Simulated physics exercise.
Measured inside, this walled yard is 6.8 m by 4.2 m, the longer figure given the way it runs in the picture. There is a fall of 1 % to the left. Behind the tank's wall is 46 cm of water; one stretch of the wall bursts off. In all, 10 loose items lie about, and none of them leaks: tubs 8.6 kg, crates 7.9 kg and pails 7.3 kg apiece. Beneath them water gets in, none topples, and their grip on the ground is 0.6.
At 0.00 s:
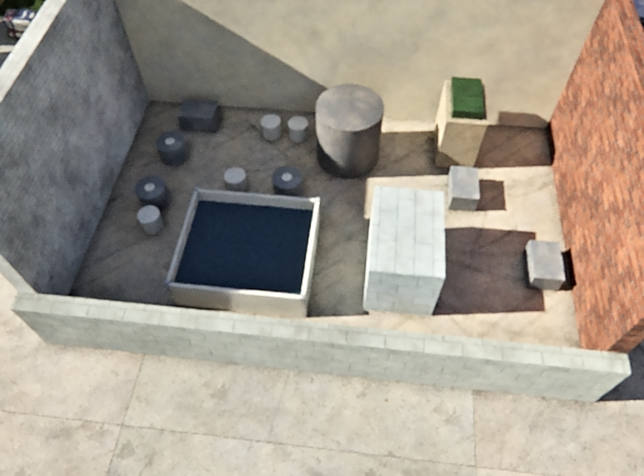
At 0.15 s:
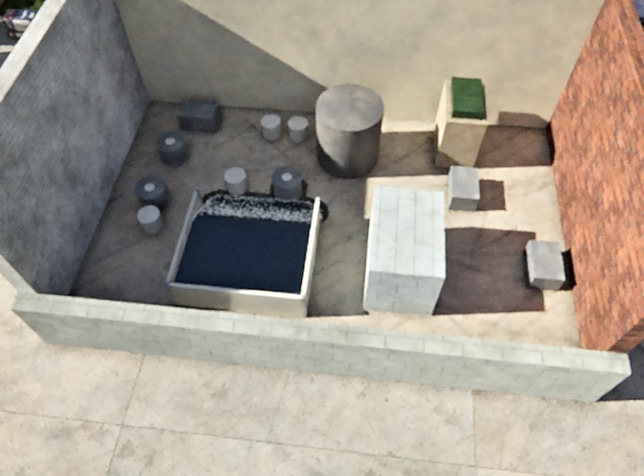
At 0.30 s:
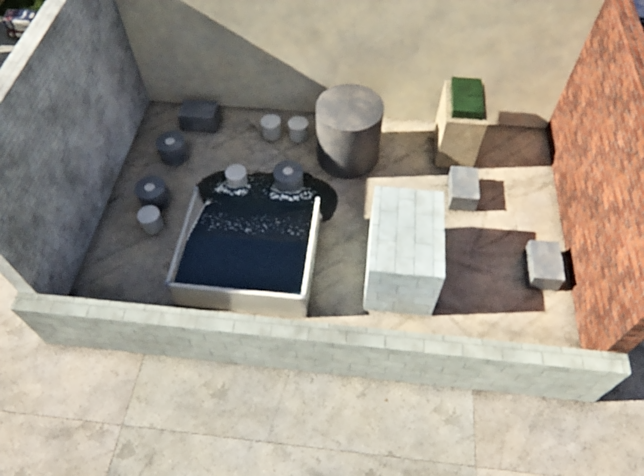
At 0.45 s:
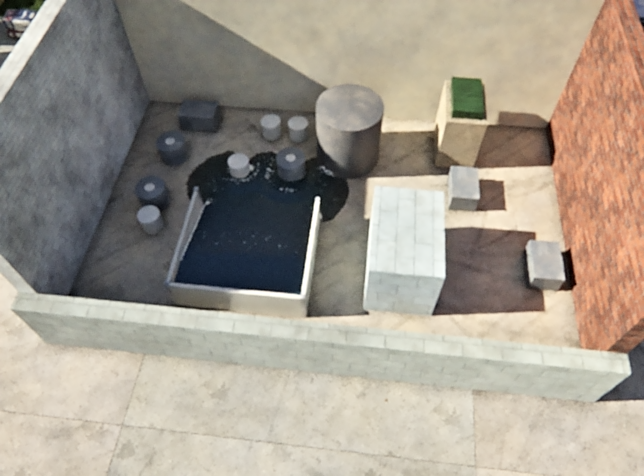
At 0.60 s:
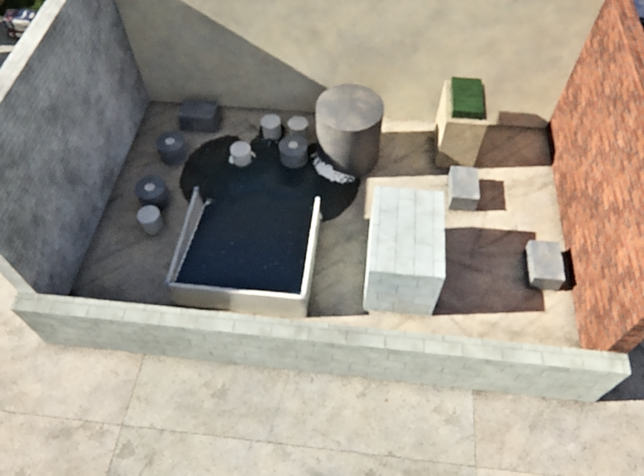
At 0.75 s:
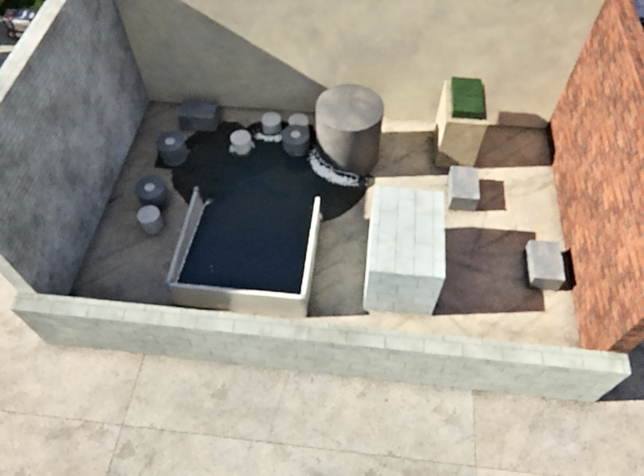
A walled concrete yard, brick along its right side, is seen from above by a still camera. A pale-rimmed tank of dark water sits left of a big whitish block, with grey tubs, pails and crates around it and a large grey cylinder and a green-topped block behind. The tank's far wall gives way, and dark water spreads backward, pushing a pale pail and a dark tub along and foaming around the cylinder.
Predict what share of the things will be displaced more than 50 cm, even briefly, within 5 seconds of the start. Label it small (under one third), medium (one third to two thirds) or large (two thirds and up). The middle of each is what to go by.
Large.
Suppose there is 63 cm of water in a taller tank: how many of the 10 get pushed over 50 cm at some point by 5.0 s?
I count 9 of them in that case.
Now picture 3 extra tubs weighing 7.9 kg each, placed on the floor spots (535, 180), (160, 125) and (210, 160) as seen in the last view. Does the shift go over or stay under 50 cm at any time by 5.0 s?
In order: Within it, beyond it, beyond it.
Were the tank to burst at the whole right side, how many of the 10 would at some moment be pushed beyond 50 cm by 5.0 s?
Then it comes to 2.
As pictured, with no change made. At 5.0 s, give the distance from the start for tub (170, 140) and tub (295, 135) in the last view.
In that order: 250 cm, 250 cm.
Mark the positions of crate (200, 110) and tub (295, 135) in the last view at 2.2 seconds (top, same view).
Around (153, 98) and (328, 107).
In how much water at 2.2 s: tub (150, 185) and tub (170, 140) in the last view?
Close to 0 and 3 centimetres.
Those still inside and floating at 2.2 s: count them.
At that time the total is 4.
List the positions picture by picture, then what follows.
The first picture shows a tub at (287, 177) rests on the ground; a pail at (235, 175), on the bottom; 2.5 m2 under water; 0 of 10 have shifted.
The second picture shows a tub at (287, 177), on the bottom; a pail at (235, 175) rests on the ground; 3.3 m2 under water; 0 of 10 have shifted.
The third picture shows a tub at (288, 171) rests on the ground, 12 cm from its start; a pail at (236, 172), on the bottom, 7 cm from its start; 3.9 m2 under water; 2 of 10 have shifted.
The fourth picture shows a tub at (291, 158), on the bottom, 38 cm from its start; a pail at (238, 161) rests on the ground, 29 cm from its start; 4.9 m2 under water; 2 of 10 have shifted.
The fifth picture shows a tub at (293, 145) rests on the ground, 65 cm from its start; a pail at (240, 149), on the bottom, 55 cm from its start; 5.9 m2 under water; 2 of 10 have shifted.
The sixth picture shows a tub at (296, 135), on the bottom, 87 cm from its start; a pail at (241, 137), on the bottom, 80 cm from its start; 6.7 m2 under water; 3 of 10 have shifted.
After 1.1 s 2 of 10 are over 50 cm from their spots; 1 afloat.
After 2.2 s 5 of 10 are over 50 cm from their spots; 4 afloat.
After 3.5 s 6 of 10 are over 50 cm from their spots; 5 afloat.
After 5.0 s 7 of 10 are over 50 cm from their spots, and 7 have been at some point; 5 afloat.
